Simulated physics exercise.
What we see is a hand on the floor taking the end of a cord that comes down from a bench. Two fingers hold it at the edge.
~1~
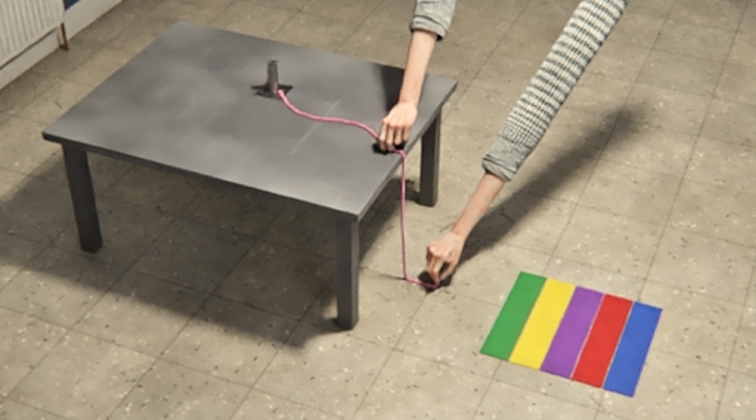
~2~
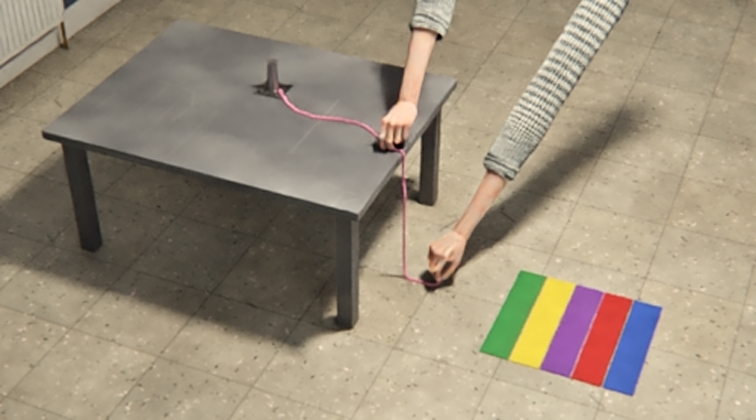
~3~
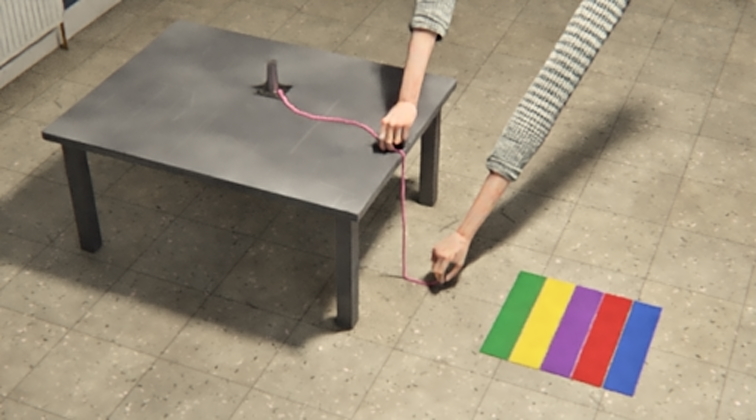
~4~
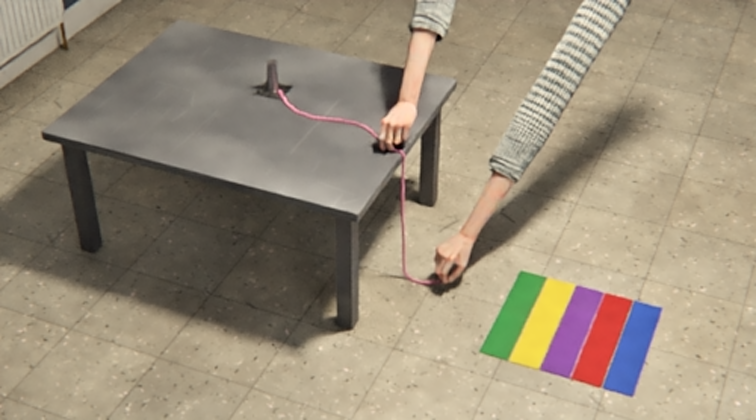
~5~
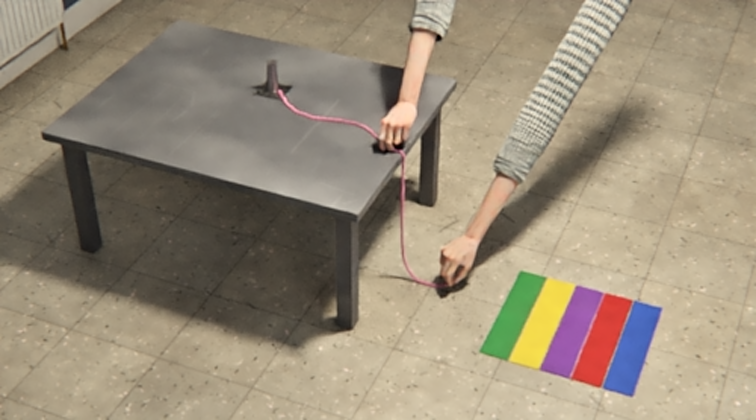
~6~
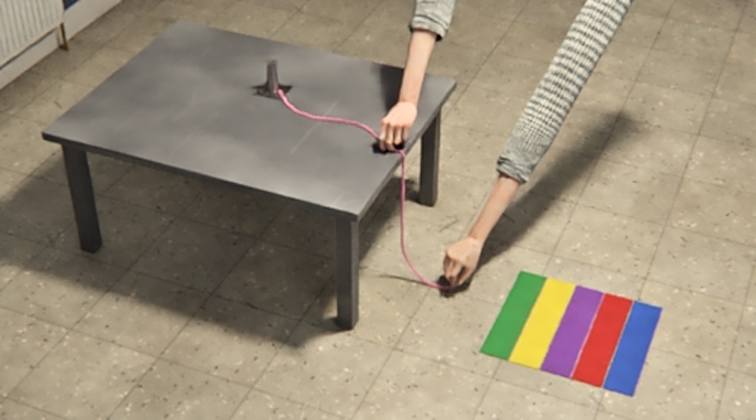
A hand near the floor draws a pink cord's end slightly right beside a dark table.
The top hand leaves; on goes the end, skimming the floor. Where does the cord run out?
The end stops over the yellow strip.
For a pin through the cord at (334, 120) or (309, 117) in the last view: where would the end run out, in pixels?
Near (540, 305) and (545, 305).
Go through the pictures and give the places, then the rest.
The first frame shows end (439, 278); green (501, 341); yellow (531, 350); purple (561, 358); red (592, 367); blue (624, 376).
The second frame shows end (441, 278); cord through (288, 104) (335, 119) (379, 138) (403, 174) (404, 225) (404, 271).
The third frame shows end (445, 279).
The fourth frame shows end (448, 280); cord through (288, 105) (334, 120) (378, 138) (403, 174) (403, 226) (404, 272).
The fifth frame shows end (453, 282).
The sixth frame shows end (457, 283); cord through (288, 105) (334, 120) (378, 139) (403, 174) (402, 226) (415, 272).
Soon after, end near (499, 294); short of the strips.
Then, end near (532, 304); over yellow.
At full stretch, end near (551, 309); over yellow. It gets as far as the yellow strip.
